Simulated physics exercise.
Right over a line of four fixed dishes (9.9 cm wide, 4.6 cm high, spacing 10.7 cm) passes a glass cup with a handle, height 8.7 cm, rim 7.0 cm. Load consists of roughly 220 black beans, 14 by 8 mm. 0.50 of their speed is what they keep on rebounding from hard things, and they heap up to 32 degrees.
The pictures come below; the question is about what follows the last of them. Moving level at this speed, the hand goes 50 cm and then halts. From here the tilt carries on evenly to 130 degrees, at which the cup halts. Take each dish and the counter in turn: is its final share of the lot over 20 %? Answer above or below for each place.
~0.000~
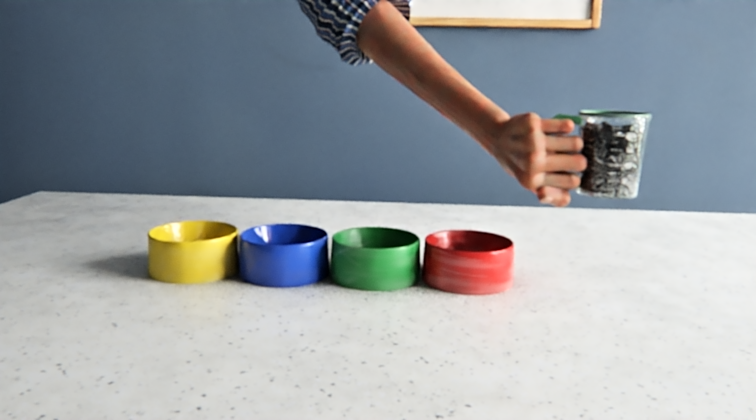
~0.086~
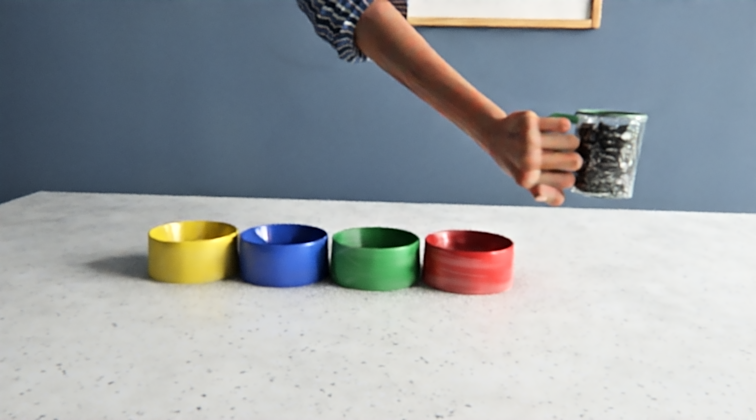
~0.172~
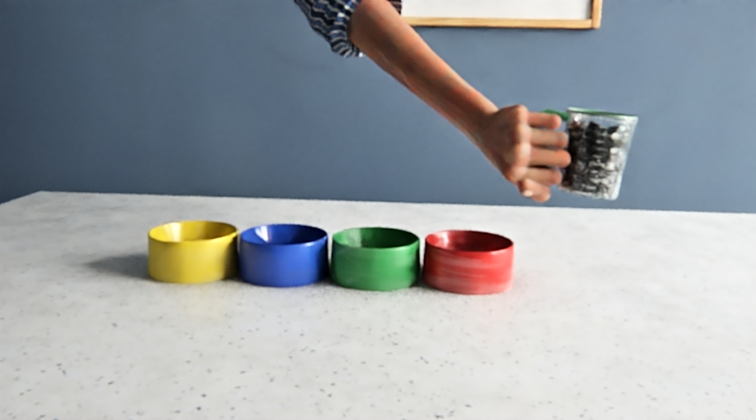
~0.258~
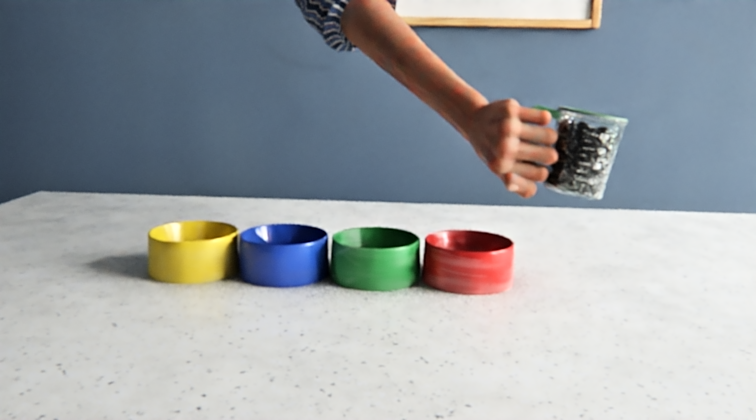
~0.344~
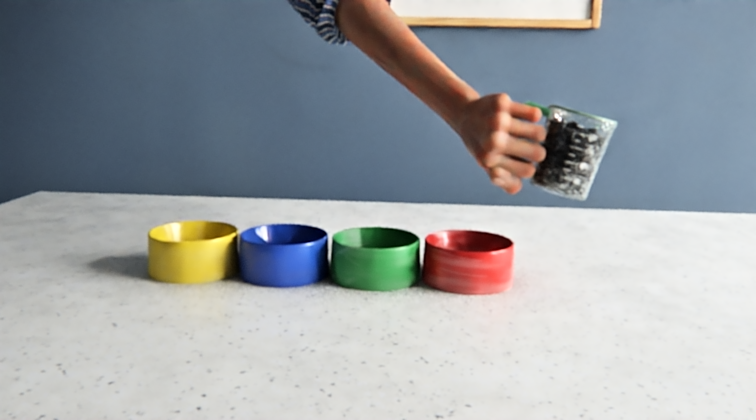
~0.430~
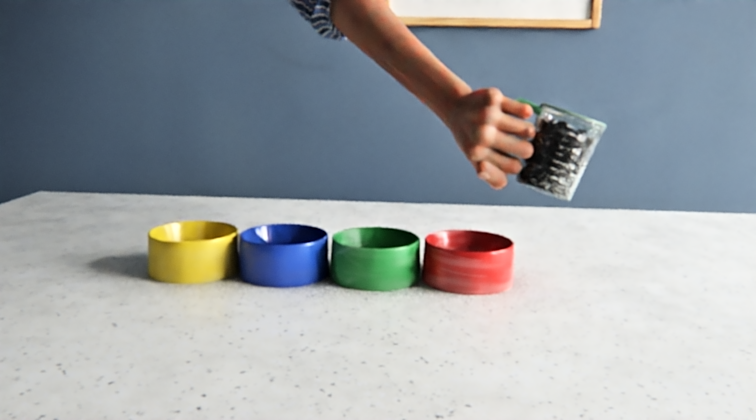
Red: Below, blue: Above, green: Above, yellow: Below, counter: Below.
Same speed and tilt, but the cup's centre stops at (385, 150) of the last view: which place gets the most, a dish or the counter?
Result: Biggest portion at red.
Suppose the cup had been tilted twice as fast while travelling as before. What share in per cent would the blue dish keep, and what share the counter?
In that case the blue dish gets 0 and the counter gets 10.
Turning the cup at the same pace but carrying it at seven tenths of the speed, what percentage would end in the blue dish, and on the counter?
The shares would then be blue 0 and counter 10.
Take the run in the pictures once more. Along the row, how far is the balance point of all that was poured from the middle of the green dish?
I'd say about 5 cm, heading down the x axis.
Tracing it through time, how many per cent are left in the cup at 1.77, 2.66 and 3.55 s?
Roughly 95, then 5, then 0.
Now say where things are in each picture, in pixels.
In the first frame, cup at (610, 154), tilt 0 degrees, lip at (647, 115), moved 0.0 cm; middle of the pieces at (612, 154); red dish at (469, 241); green dish at (376, 238); blue dish at (284, 235); yellow dish at (194, 231).
In the second frame, cup at (606, 154), tilt 1 degrees, lip at (644, 116), moved 0.5 cm; middle of the pieces at (608, 153).
In the third frame, cup at (594, 153), tilt 5 degrees, lip at (634, 118), moved 1.7 cm; middle of the pieces at (596, 153).
In the fourth frame, cup at (582, 153), tilt 10 degrees, lip at (624, 120), moved 3.0 cm; middle of the pieces at (584, 153).
In the fifth frame, cup at (570, 153), tilt 14 degrees, lip at (614, 123), moved 4.3 cm; middle of the pieces at (572, 153).
In the sixth frame, cup at (558, 152), tilt 18 degrees, lip at (603, 126), moved 5.7 cm; middle of the pieces at (560, 153); red dish at (469, 241); green dish at (376, 238); blue dish at (284, 235); yellow dish at (194, 231). The cup turns about 50 degrees a second and travels 15 cm a second.
After 1.77 s, tilt 83 degrees; cup holds 95 %.
Then, at 2.66 s, tilt 126 degrees; cup holds 5 %, blue 35 %, green 45 %.
After 3.55 s, tilt 130 degrees; cup holds 0 %, blue 45 %, green 45 %.
By 3.8 s all is still; red 0 %, blue 45 %, green 45 %, yellow 0 %, counter 10 %.
